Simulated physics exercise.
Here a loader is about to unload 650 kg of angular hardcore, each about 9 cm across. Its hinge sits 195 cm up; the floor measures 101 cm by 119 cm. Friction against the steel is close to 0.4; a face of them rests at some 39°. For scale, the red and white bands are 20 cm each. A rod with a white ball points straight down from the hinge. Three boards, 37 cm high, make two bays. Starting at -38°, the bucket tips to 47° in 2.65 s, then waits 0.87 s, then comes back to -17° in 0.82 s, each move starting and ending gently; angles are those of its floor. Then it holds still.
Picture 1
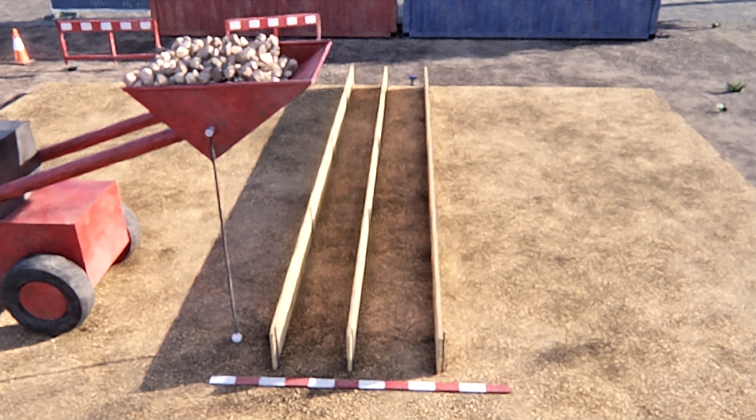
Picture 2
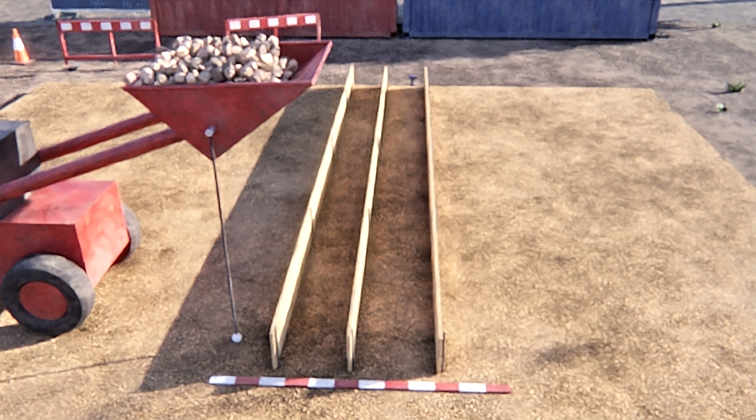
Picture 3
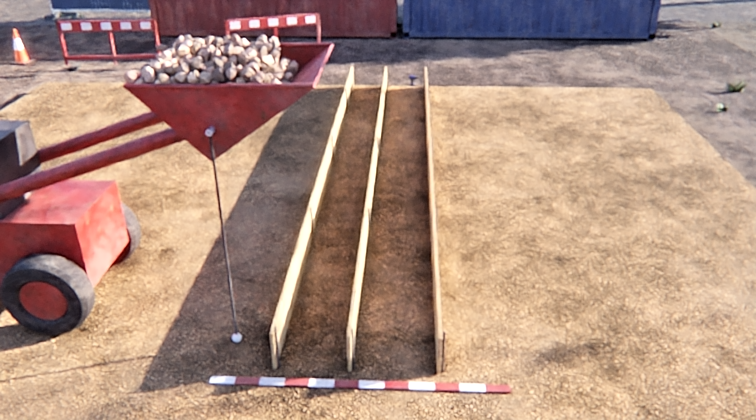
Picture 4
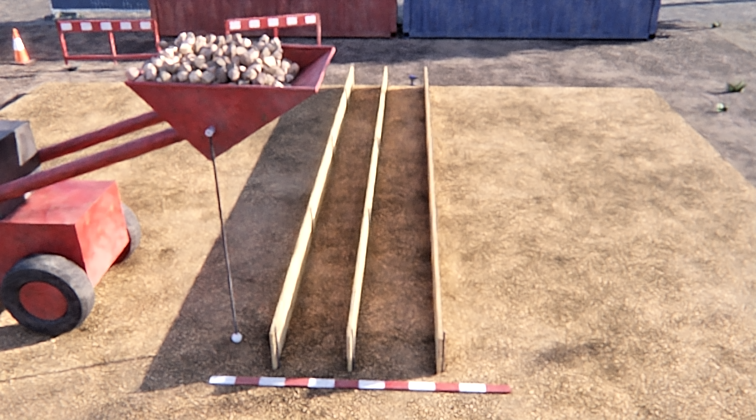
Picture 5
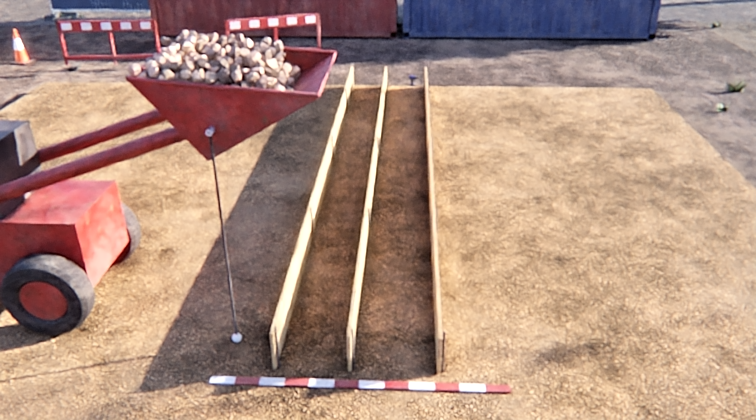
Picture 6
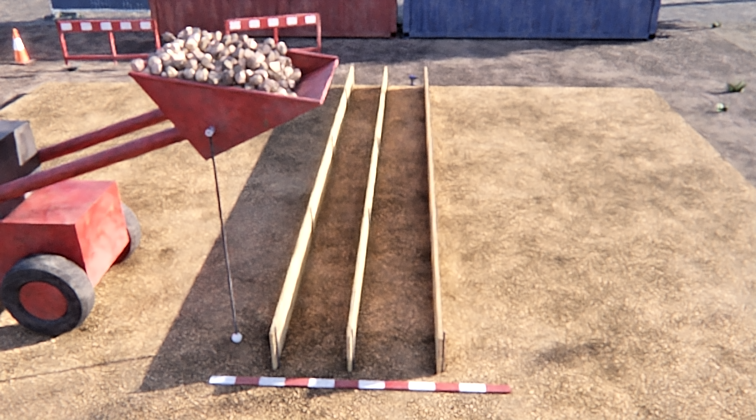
Red loader bucket heaped with pale stones tilting slightly clockwise beside three long wooden boards standing on bare brown ground.
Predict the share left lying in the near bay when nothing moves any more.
Some 55 per cent of it.
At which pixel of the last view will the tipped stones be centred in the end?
Around (352, 290).
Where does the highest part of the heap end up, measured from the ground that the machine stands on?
About 44 cm above it.
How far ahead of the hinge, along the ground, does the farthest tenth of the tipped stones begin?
About 160 cm.
A little later the floor is at 34°; 84 % in the bucket, 15 % in the near bay, 1 % in the far bay; the foremost stones are at (366, 229).
Then the floor is at 47°; 5 % in the bucket, 63 % in the near bay, 33 % in the far bay; the foremost stones are at (429, 293).
Later still the floor is at -17°; 0 % in the bucket, 57 % in the near bay, 43 % in the far bay; the foremost stones are at (443, 301).
In the end the floor is at -17°; 0 % in the bucket, 57 % in the near bay, 43 % in the far bay; the foremost stones are at (443, 301).
